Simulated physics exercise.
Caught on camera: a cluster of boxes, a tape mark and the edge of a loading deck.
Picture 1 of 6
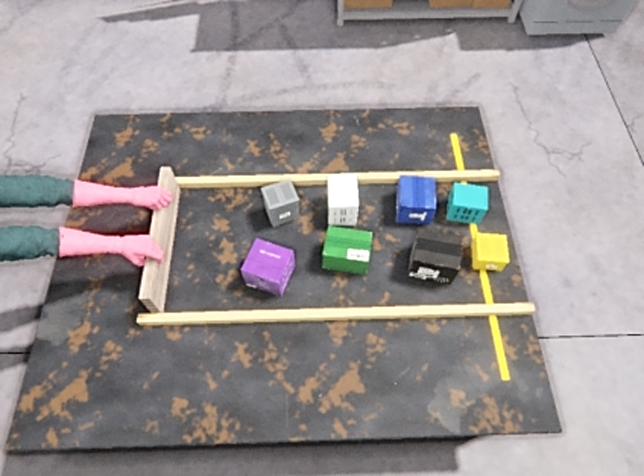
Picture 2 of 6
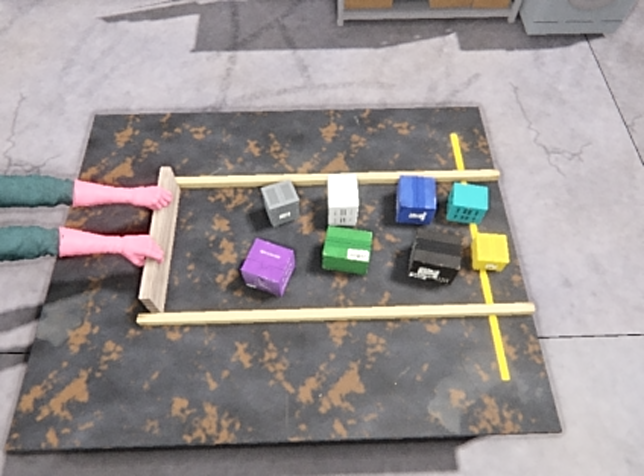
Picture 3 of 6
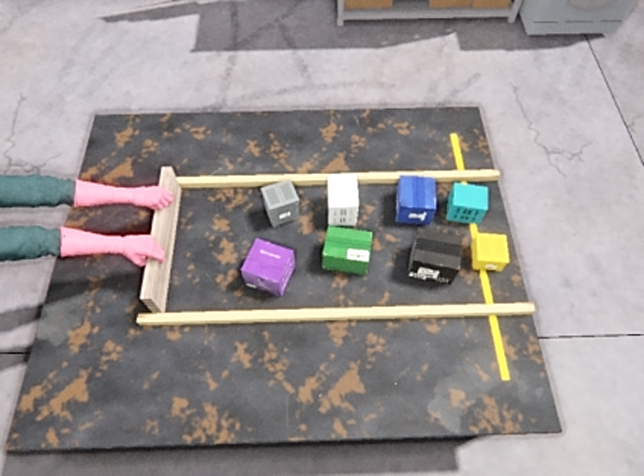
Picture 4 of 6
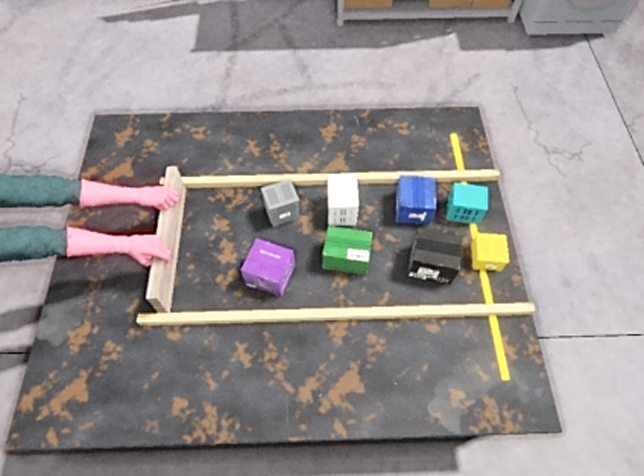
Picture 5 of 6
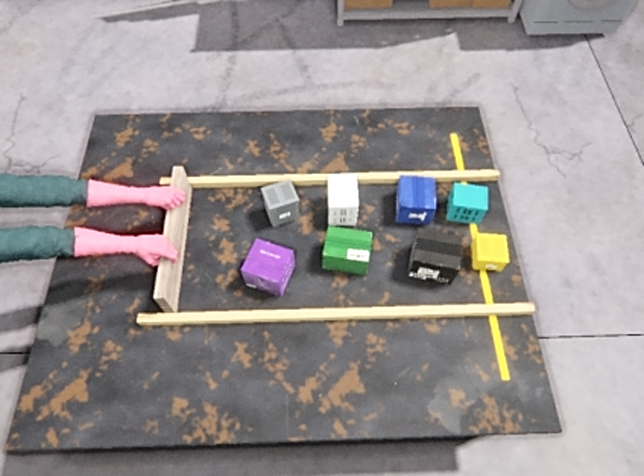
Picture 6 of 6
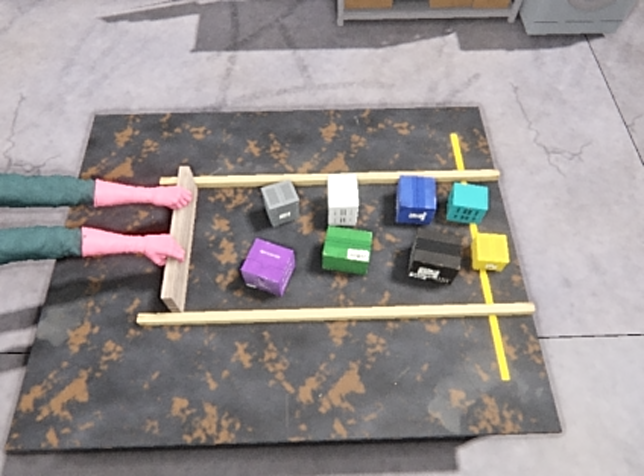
Wooden plank pushed slightly right by two pink-gloved hands between pale rails, toward coloured boxes sitting still near a yellow tape line.
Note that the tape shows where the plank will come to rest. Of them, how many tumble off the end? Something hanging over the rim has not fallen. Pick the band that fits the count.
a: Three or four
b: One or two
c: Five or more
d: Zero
c, five or more.
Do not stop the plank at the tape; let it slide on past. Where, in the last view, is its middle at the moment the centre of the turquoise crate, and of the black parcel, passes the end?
About (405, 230), and about (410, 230) for the other.
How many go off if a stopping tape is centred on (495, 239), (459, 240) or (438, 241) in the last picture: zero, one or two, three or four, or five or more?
Going one by one, the answers are at least five, five or more and 3 or 4.
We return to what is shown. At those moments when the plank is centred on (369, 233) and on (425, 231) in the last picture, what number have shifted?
8, then 8.
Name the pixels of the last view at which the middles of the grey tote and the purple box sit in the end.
Result: One about (489, 202), other about (505, 256).
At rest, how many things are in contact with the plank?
I count 2 of them.
A little later, none off yet; yellow tote at rest near (489, 253); turquoise crate at rest near (467, 204); black parcel at rest near (435, 257).
When it is over, the number that fall off is five or more; down, white crate, green parcel, blue parcel, black parcel, turquoise crate and yellow tote.
